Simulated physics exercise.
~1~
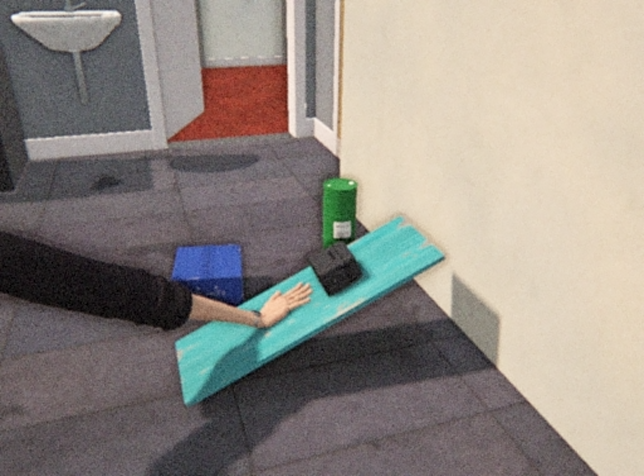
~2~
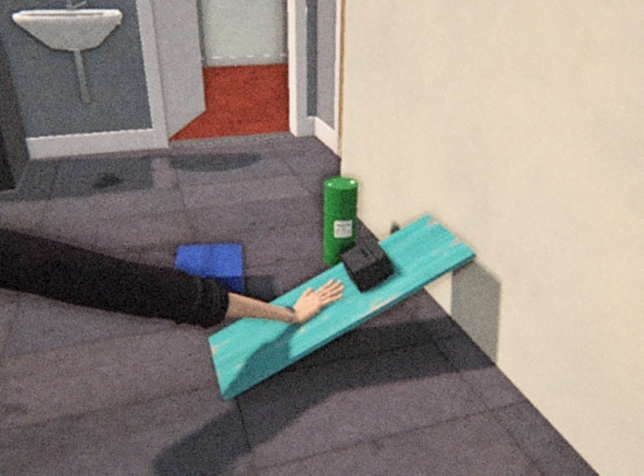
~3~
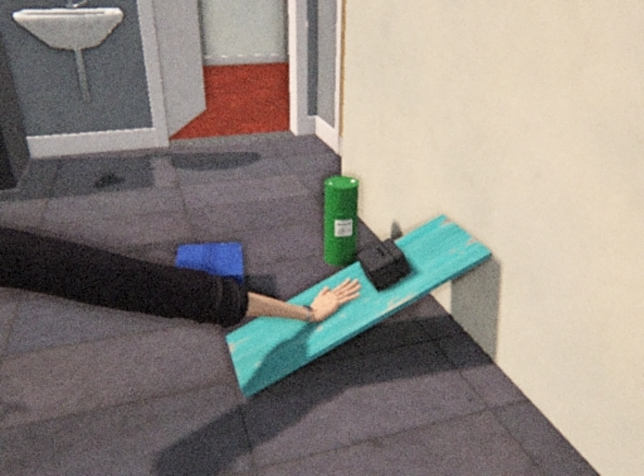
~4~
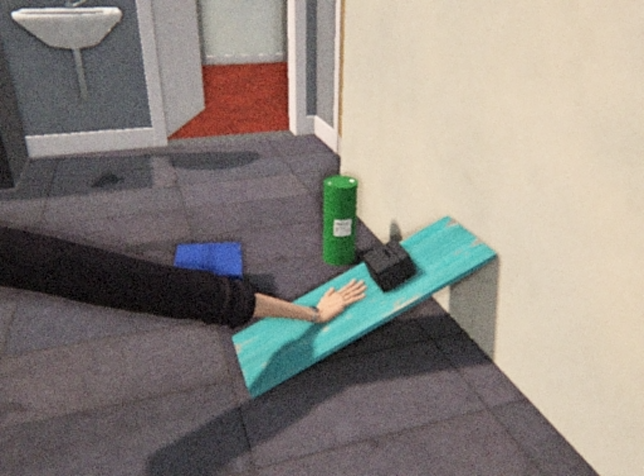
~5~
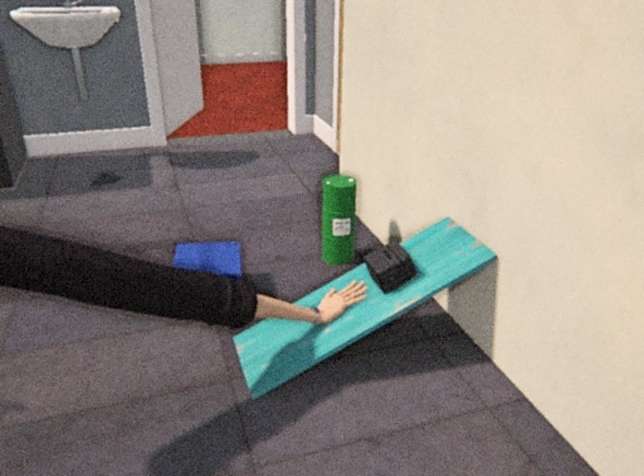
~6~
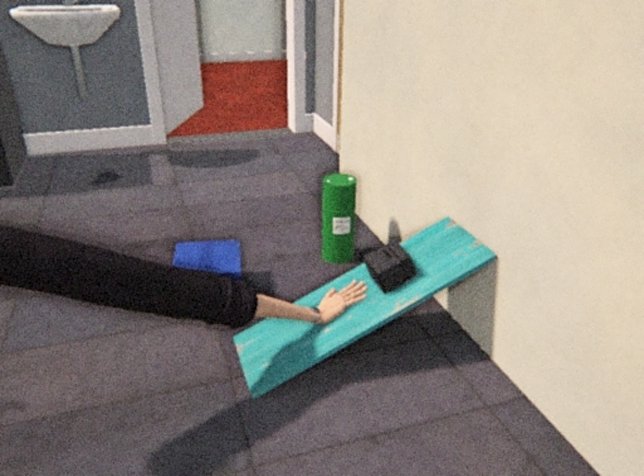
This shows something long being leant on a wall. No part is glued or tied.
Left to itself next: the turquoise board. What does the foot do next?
It is going to lose its grip.
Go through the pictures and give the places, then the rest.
Not yet at the wall; turquoise board (304, 303); green canister (340, 223), in the first picture.
Not yet at the wall; turquoise board (336, 299); green canister (341, 222), in the second picture.
Not yet at the wall; turquoise board (353, 298); green canister (341, 221), in the third picture.
Not yet at the wall; turquoise board (358, 299); green canister (340, 221), in the fourth picture.
Leant on the wall, still held; turquoise board (359, 300); green canister (339, 220), in the fifth picture.
Leant on the wall, still held; turquoise board (359, 300); green canister (339, 219), in the sixth picture.
Then, 0.30 s on from there, turquoise board sunk by 17° near (348, 332).
Then, 0.40 s on from there, turquoise board sunk by 24° near (344, 337).
Then, 0.60 s on from there, turquoise board sunk by 24° near (344, 346).
In the end, moved from the start, turquoise board; the other 2 unmoved. At the end, from the last picture's camera, turquoise board near (344, 346). The board slides down.
